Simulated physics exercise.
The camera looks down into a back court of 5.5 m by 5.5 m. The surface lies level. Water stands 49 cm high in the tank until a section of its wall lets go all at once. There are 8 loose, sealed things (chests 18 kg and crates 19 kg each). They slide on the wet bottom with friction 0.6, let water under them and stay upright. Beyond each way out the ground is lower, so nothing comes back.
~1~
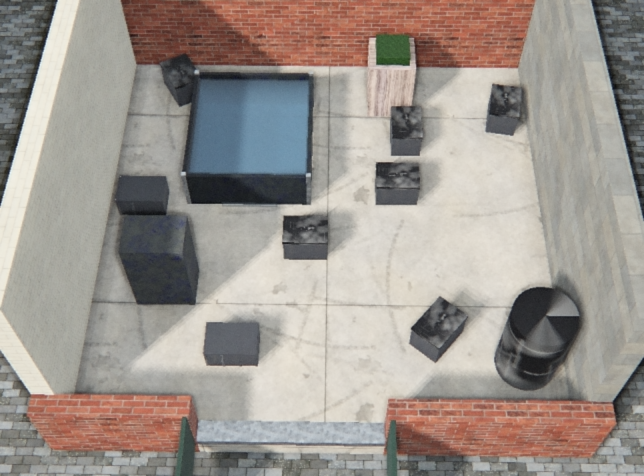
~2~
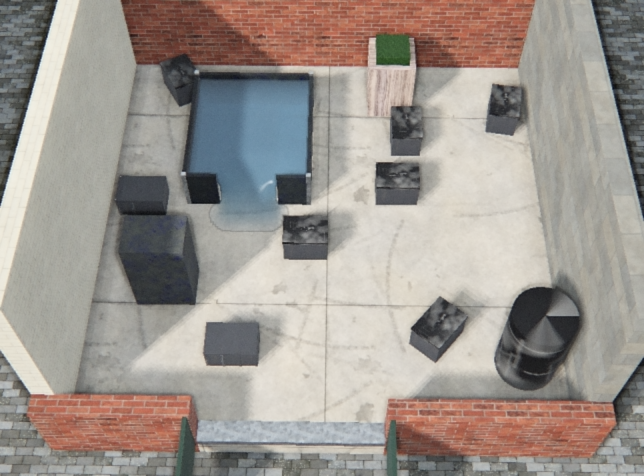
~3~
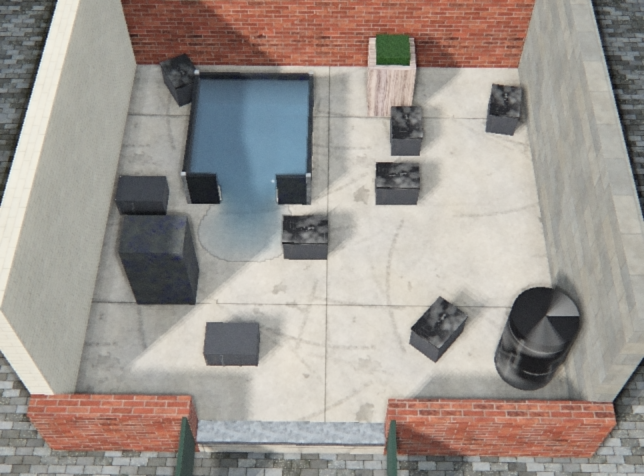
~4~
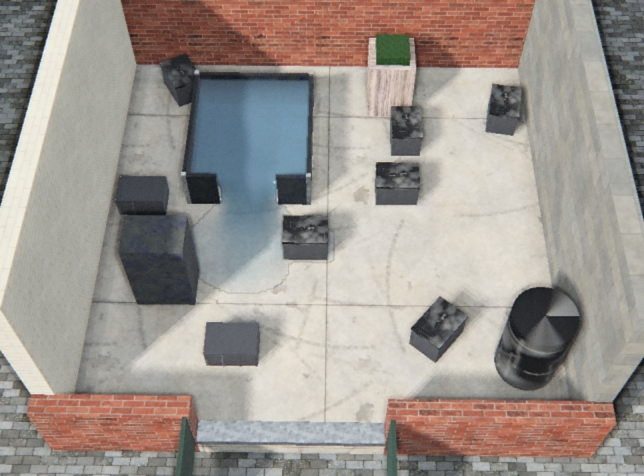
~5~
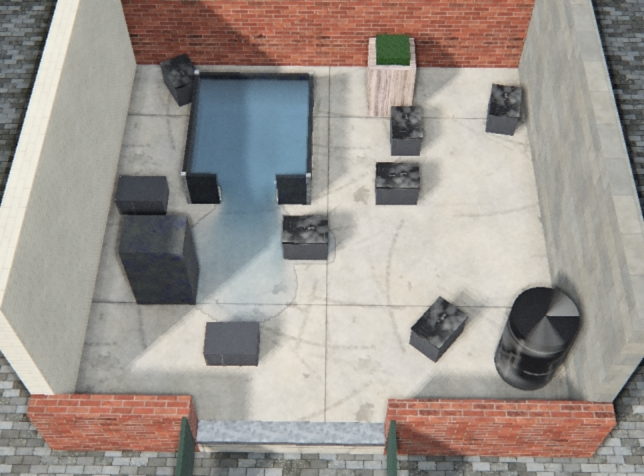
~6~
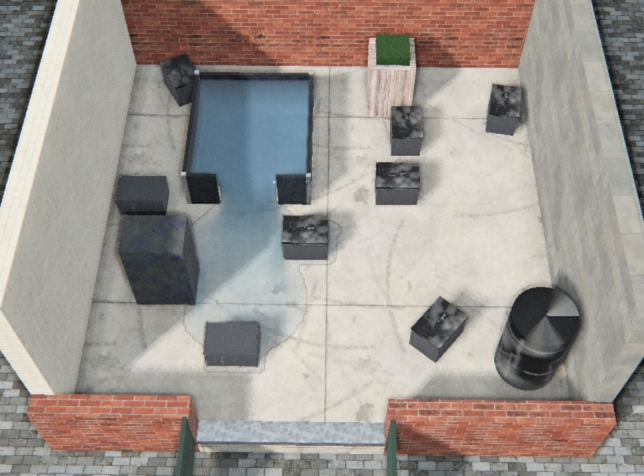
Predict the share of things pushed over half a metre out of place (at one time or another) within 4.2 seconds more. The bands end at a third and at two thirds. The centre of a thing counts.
It is under a third.
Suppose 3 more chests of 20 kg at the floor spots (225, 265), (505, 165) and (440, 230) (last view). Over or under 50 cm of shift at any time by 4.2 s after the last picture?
In turn: Past it, under, under.
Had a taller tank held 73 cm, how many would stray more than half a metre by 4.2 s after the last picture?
In that case 2 of them.
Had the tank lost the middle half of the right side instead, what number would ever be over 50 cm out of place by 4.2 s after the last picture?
Then 3.
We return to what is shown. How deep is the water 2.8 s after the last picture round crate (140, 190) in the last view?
About 3 cm.
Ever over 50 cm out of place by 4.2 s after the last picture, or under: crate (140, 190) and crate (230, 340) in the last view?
In turn: Under, over.
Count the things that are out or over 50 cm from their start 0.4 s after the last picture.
By then 0.
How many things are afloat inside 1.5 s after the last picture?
0 of them.
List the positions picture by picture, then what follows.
The first picture shows a crate at (231, 338), on the bottom; a chest at (305, 229), on the bottom; water covers 2.5 m2; 0 of 8 have shifted.
The second picture shows a crate at (231, 338), on the bottom; a chest at (305, 229) rests on the ground; water covers 2.9 m2; 0 of 8 have shifted.
The third picture shows a crate at (231, 338), on the bottom; a chest at (305, 229), on the bottom; 3.4 m2 under water; 0 of 8 have shifted.
The fourth picture shows a crate at (231, 338), on the bottom; a chest at (305, 229), on the bottom; water covers 4.0 m2; 0 of 8 have shifted.
The fifth picture shows a crate at (231, 338), on the bottom; a chest at (305, 229), on the bottom; water covers 4.6 m2; 0 of 8 have shifted.
The sixth picture shows a crate at (231, 338) rests on the ground; a chest at (305, 229), on the bottom; water covers 5.1 m2; 0 of 8 have shifted.
Then, 0.4 s after the last picture 0 of 8 are over 50 cm from their spots; 0 afloat.
Then, 1.5 s after the last picture 1 of 8 are over 50 cm from their spots; 0 afloat.
Then, 2.8 s after the last picture 1 of 8 are over 50 cm from their spots; 0 afloat.
Then, 4.2 s after the last picture 1 of 8 are over 50 cm from their spots, and 1 have been at some point; 0 afloat.
